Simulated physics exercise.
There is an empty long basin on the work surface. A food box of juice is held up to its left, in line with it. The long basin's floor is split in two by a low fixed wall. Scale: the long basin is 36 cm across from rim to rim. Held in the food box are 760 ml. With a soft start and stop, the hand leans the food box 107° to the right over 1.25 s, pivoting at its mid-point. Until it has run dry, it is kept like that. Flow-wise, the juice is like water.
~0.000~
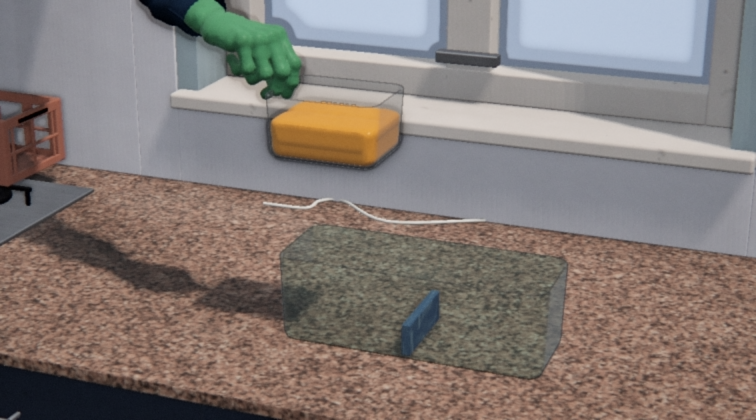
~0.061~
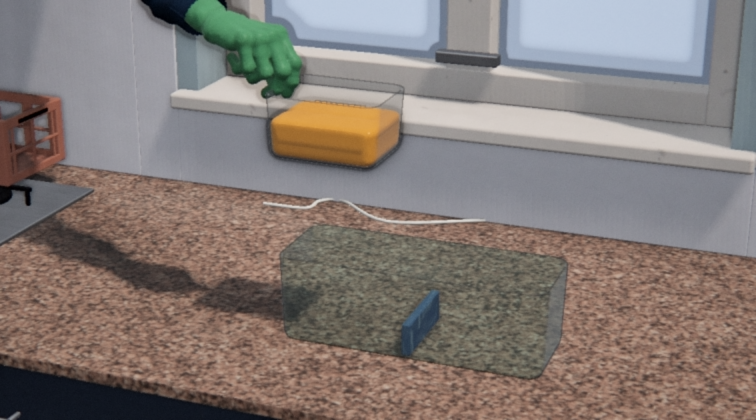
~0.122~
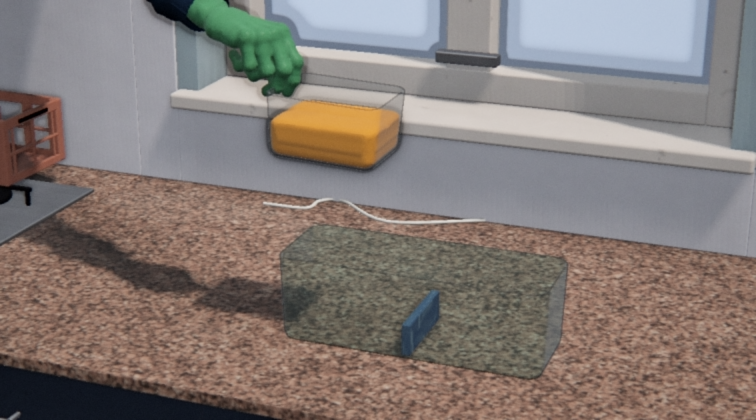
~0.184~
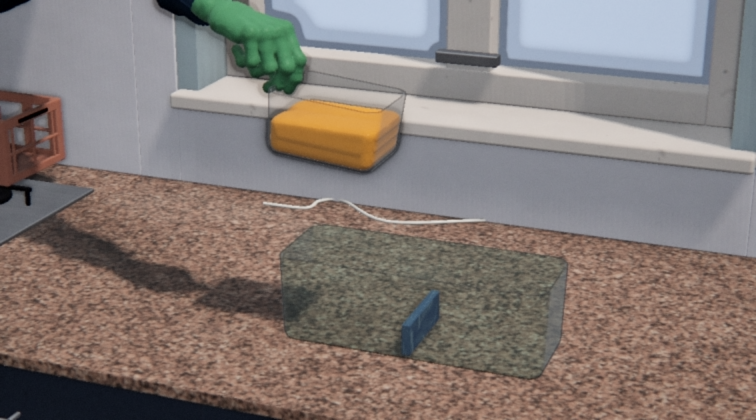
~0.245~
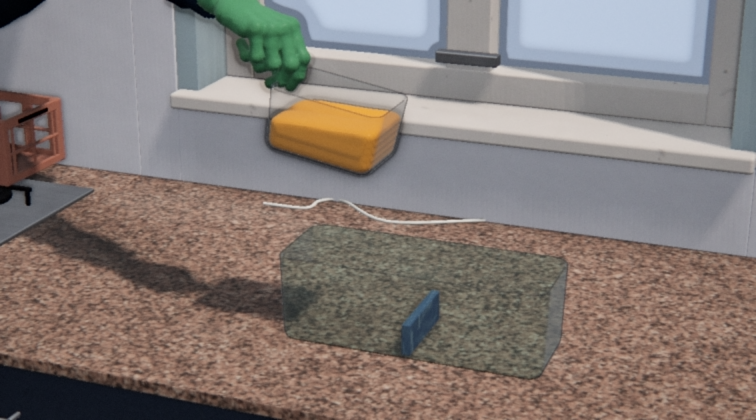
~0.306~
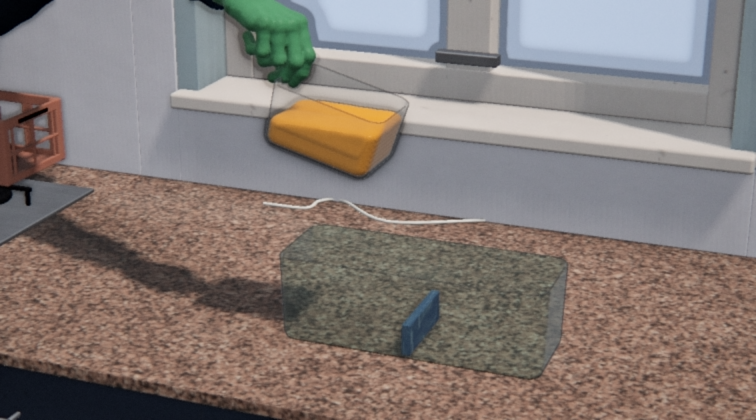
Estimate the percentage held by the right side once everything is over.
I would say 61 per cent.
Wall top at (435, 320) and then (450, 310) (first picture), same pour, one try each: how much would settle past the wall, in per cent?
One try each: Around 50 percent and then around 30 percent.
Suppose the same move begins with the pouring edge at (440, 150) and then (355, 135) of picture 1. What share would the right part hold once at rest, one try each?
The first try gives 95 percent and the second 5 percent.
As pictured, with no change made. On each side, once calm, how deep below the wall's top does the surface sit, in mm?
For the left, around 32 mm; for the right, around 24 mm.
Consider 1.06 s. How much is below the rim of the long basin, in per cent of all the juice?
It works out near 72 per cent.
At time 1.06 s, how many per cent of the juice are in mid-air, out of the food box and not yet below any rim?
Around 12 percent of it is airborne.
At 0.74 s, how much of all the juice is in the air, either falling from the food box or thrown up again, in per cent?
Around 36 in a hundred.
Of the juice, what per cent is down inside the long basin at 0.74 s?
About 8%.
After 0.74 s the tilt is 69° and 56 per cent is still to pour, 1 is left of the wall and 7 right of it.
After 1.06 s the tilt is 101° and 12 per cent is still to pour, 13 is left of the wall and 60 right of it.
After 1.39 s the tilt is 107° and 0 per cent is still to pour, 34 is left of the wall and 60 right of it.
After 1.75 s the tilt is 107° and 0 per cent is still to pour, 36 is left of the wall and 61 right of it.
In the end 36 per cent lies left of the wall, 61 right of it and 4 outside.
